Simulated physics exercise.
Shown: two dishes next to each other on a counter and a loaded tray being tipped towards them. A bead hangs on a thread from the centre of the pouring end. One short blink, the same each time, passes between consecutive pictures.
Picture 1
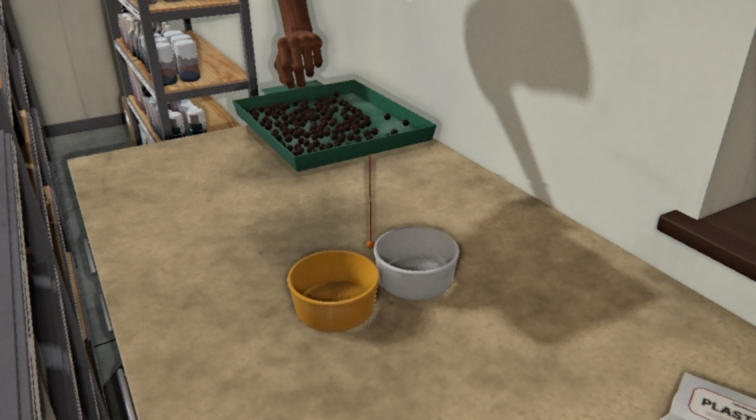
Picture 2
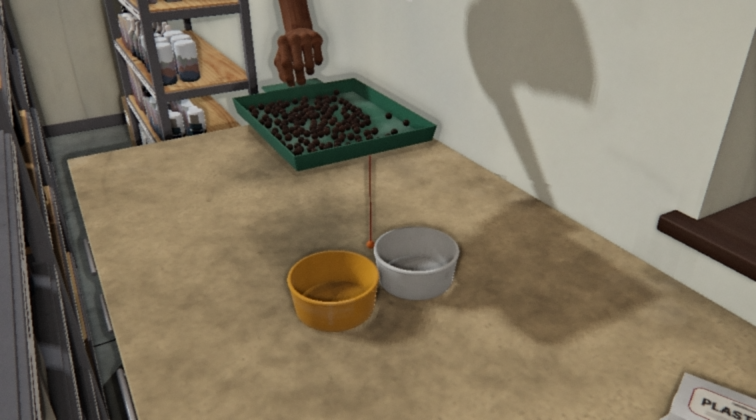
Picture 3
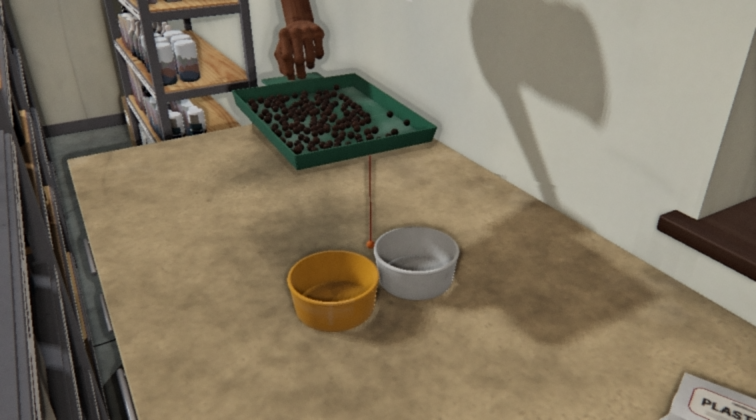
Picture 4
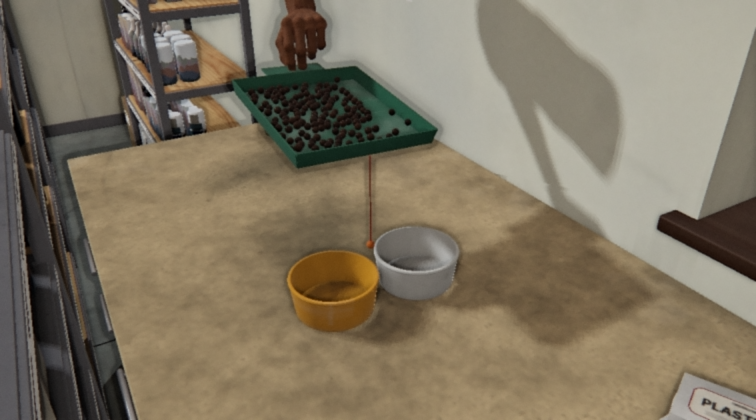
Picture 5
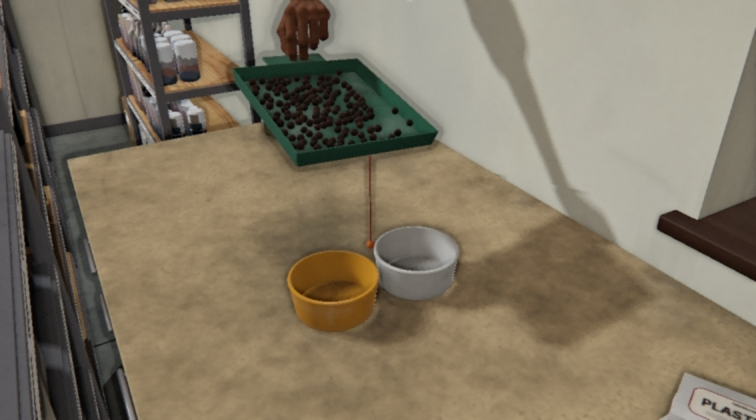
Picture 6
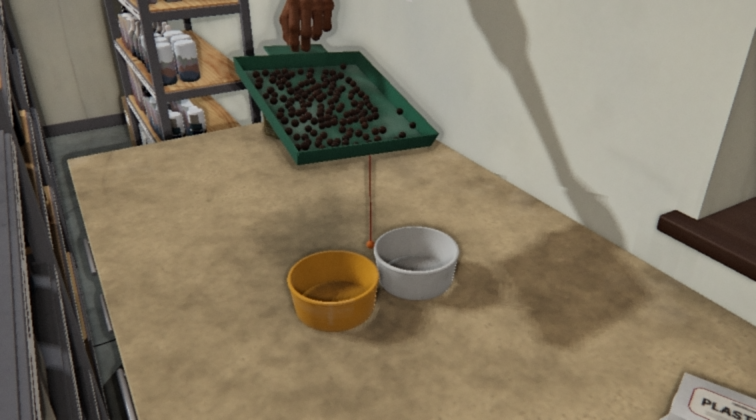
We see a hand at the back of a green tray of dark chocolate balls above an orange dish and a grey dish, gradually raising the tray's far end as the balls shift slightly and the front edge dips rightward.
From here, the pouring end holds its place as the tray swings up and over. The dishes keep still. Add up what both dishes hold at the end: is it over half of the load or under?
By the end, the dishes are holding most of the load, I'd say.
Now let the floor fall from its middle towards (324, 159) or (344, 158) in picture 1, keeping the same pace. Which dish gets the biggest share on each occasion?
The left-side dish, then the left-side dish.
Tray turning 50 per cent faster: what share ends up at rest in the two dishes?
Expected result: Around 70 per cent.
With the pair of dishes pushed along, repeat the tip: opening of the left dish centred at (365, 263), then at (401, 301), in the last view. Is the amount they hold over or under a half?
Catch, run one: Past the halfway mark; run two: Below the halfway mark.
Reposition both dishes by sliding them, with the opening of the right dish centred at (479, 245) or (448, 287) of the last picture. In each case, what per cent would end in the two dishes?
Respectively 60 percent and 0 percent.
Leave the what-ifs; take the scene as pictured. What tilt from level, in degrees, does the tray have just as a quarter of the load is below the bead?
Roughly 85 degrees at that moment.
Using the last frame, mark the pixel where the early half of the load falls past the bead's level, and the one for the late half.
About (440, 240), and after that about (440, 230).
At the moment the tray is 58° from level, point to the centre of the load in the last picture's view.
Look around (399, 135) in the last picture.
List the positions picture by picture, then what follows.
In the first picture, corners of the pouring end (296, 155) and (432, 125), level; middle of the load (314, 124), chocolate balls; left dish (354, 312); right dish (439, 281); bead on its thread (371, 245).
In the second picture, corners of the pouring end (296, 155) and (433, 125), level; middle of the load (314, 123).
In the third picture, corners of the pouring end (297, 154) and (433, 126), tipped barely, lowest at the right corner; middle of the load (314, 119).
In the fourth picture, corners of the pouring end (298, 152) and (434, 128), tipped a little, lowest at the right corner; middle of the load (315, 114).
In the fifth picture, corners of the pouring end (299, 151) and (434, 130), tipped a little, lowest at the right corner; middle of the load (317, 109).
In the sixth picture, corners of the pouring end (300, 150) and (435, 132), tipped clearly, lowest at the right corner; middle of the load (321, 107), almost all on the move; left dish (354, 312); right dish (439, 281).
Just after the last frame, tray tipped steeply; almost all on the tray; just a few in the right dish; about a tenth in the air.
A moment on, tray tipped right over; roughly a quarter on the tray; roughly half in the right dish; about a tenth outside both; roughly a quarter in the air.
Further on, tray tipped past a quarter turn; the larger part in the right dish; roughly a quarter outside both.
When it is over, tray tipped past a quarter turn; not one in the left dish; the larger part in the right dish; roughly a quarter outside both.
